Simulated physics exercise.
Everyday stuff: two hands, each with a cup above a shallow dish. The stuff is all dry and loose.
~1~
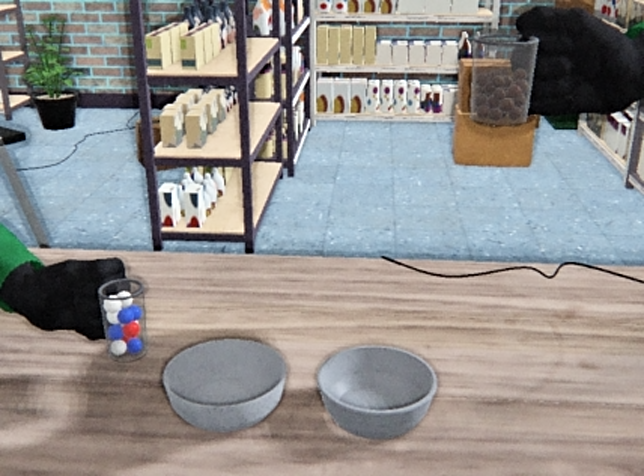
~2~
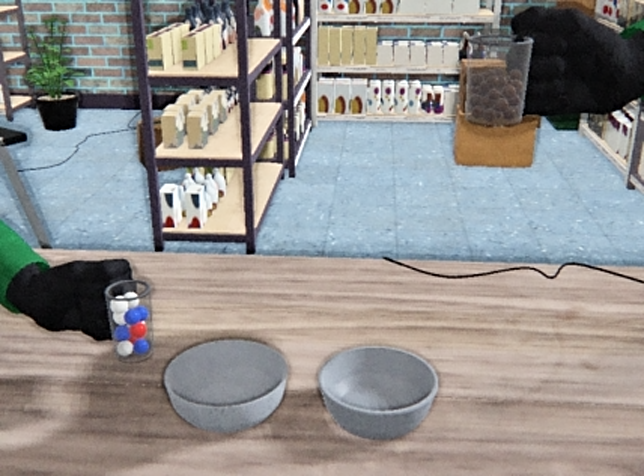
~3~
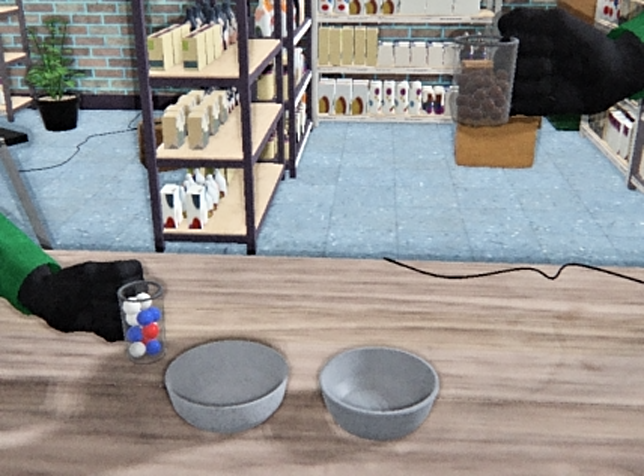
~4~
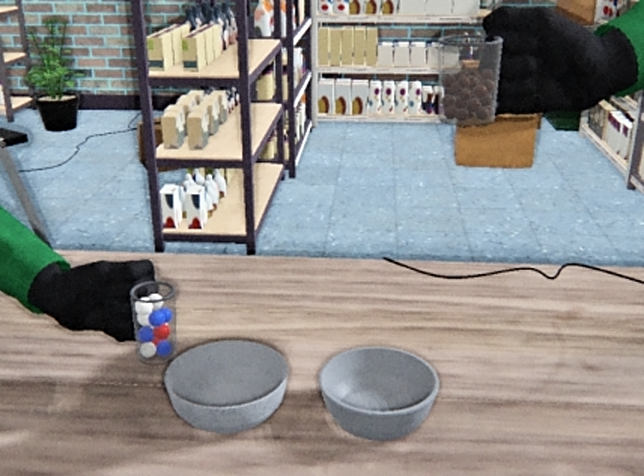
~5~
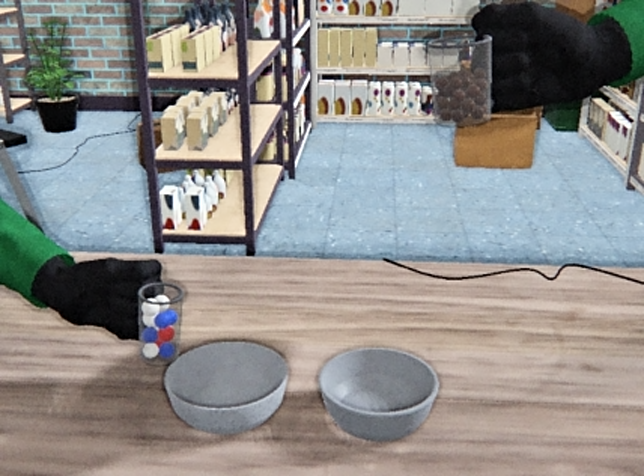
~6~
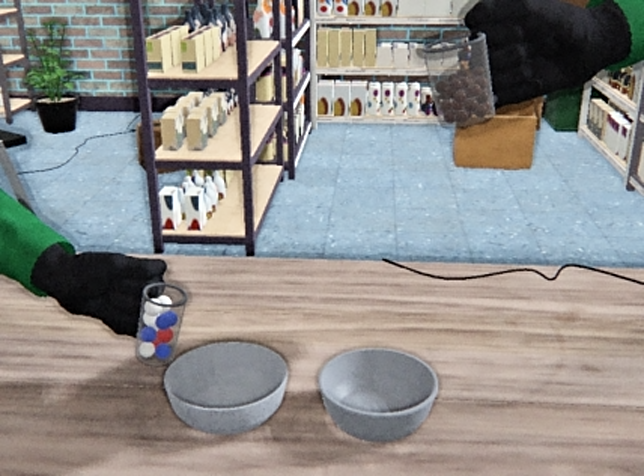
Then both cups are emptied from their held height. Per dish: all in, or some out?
Left dish - all in, right dish - some out.
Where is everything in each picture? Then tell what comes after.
Left dish near (213, 411), empty; left cup near (125, 321), holding gumballs, just above its dish; right dish near (376, 415), empty; right cup near (502, 80), holding chocolate balls, high above its dish, in the first frame.
Left cup near (131, 322), upright; right cup near (496, 80), upright, in the second frame.
Left cup near (144, 323), upright; right cup near (483, 81), upright, in the third frame.
Left cup near (155, 324), upright; right cup near (468, 80), upright, in the fourth frame.
Left cup near (160, 325), tipped 6°; right cup near (461, 81), tipped 6°, in the fifth frame.
Left dish near (214, 414); left cup near (160, 326), tipped 14°; right dish near (377, 418); right cup near (461, 82), tipped 14°, in the sixth frame.
Then, 0.55 s on from there, left, the whole lot still in the cup; right, the whole lot still in the cup.
Then, 1.03 s on from there, left, all but a few still in the cup, a little in the dish; right, the bulk still in the cup, a little in the air.
Then, 1.44 s on from there, left, the whole lot in the dish; right, near two thirds in the dish, only a few outside the dish, near a third in the air.
In the end, left, the whole lot in the dish, none at all outside the dish; right, near two thirds in the dish, near a third outside the dish.
